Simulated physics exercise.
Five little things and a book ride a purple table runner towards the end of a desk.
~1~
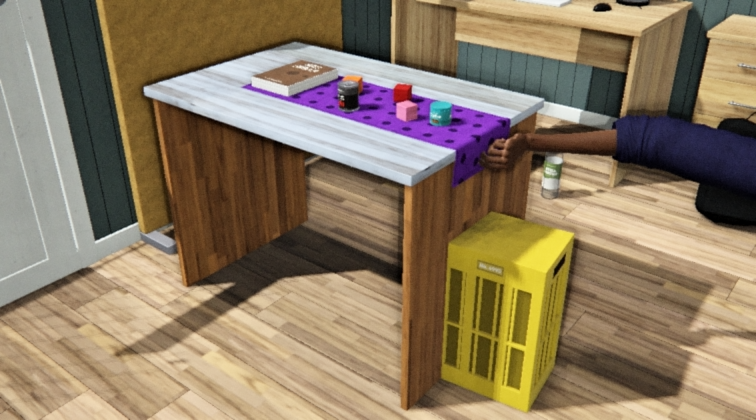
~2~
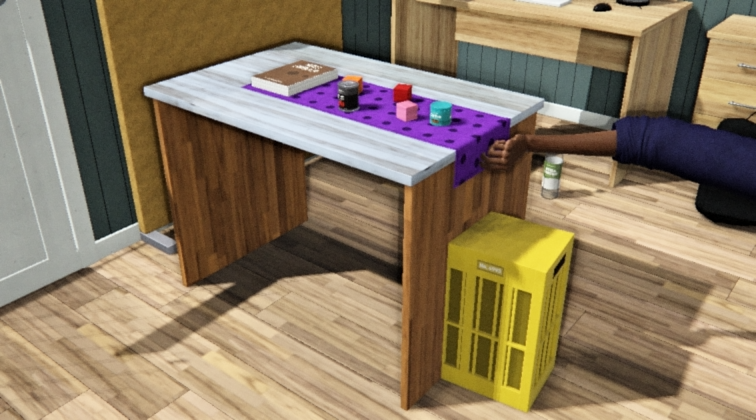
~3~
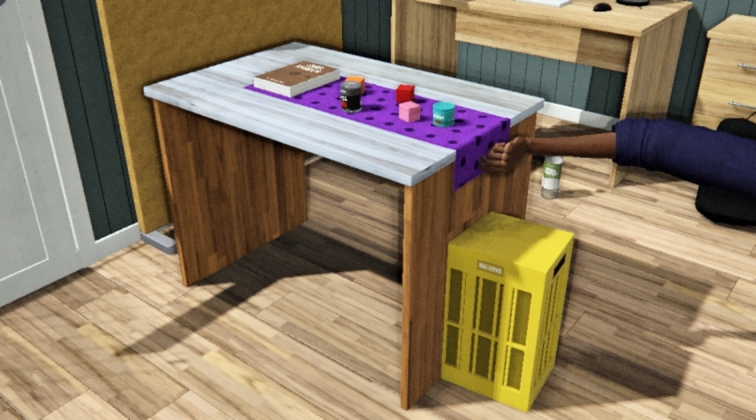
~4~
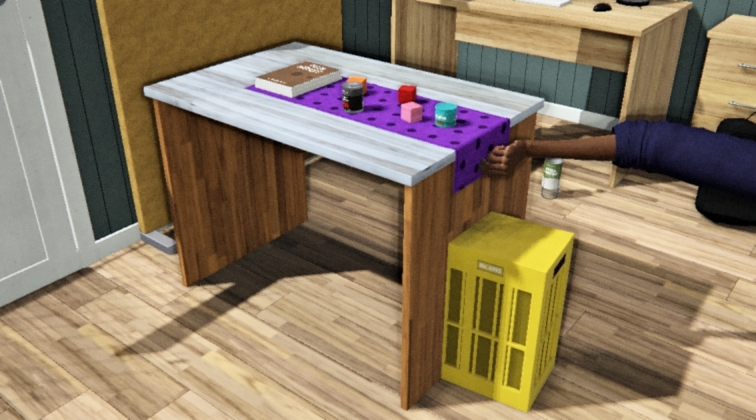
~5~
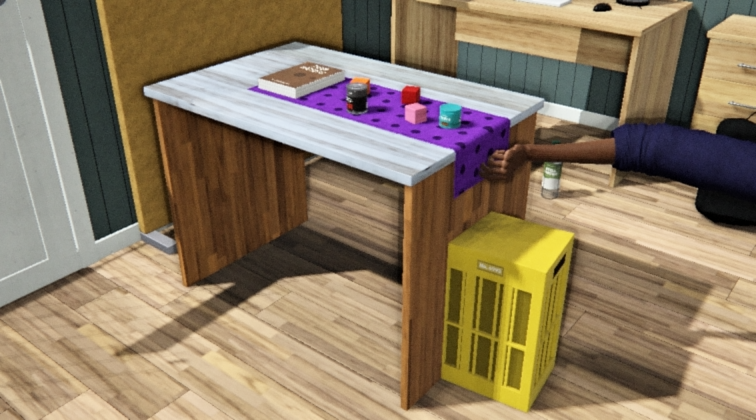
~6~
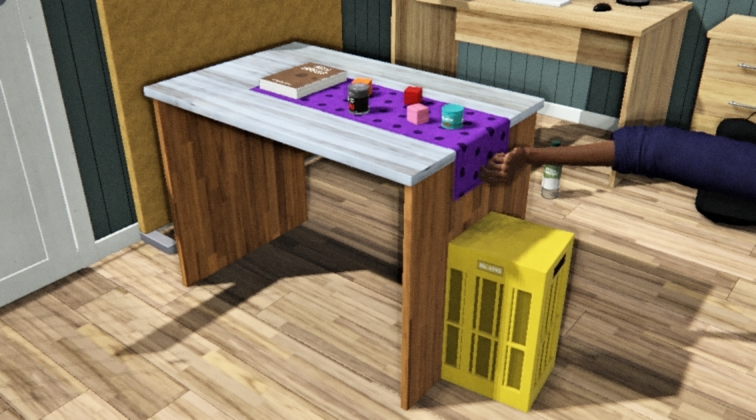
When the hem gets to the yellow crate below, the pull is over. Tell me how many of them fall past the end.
The number is one.
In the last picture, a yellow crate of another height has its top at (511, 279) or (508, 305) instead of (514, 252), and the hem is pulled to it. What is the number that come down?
First case 2, second 3.
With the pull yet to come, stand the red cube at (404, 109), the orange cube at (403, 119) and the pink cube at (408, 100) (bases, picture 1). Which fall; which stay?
Here's what happens: The red cube remains aboard, the orange cube remains aboard, the pink cube remains aboard.
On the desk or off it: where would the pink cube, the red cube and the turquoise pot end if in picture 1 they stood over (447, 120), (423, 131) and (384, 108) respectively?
The pink cube ends up off the top, the red cube ends up off the top, the turquoise pot ends up on top still.
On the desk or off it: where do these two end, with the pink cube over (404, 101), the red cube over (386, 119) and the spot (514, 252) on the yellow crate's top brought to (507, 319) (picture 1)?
So the pink cube leaves, and the red cube leaves.
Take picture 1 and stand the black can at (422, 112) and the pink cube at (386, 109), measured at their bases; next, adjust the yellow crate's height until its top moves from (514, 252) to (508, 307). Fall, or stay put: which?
Black can: Lost; pink cube: Lost.
A little later, hem near (480, 212); all still up.
Next, hem on the crate; turquoise pot gone.
When it is over, hem on the crate; turquoise pot gone. It carries off one.
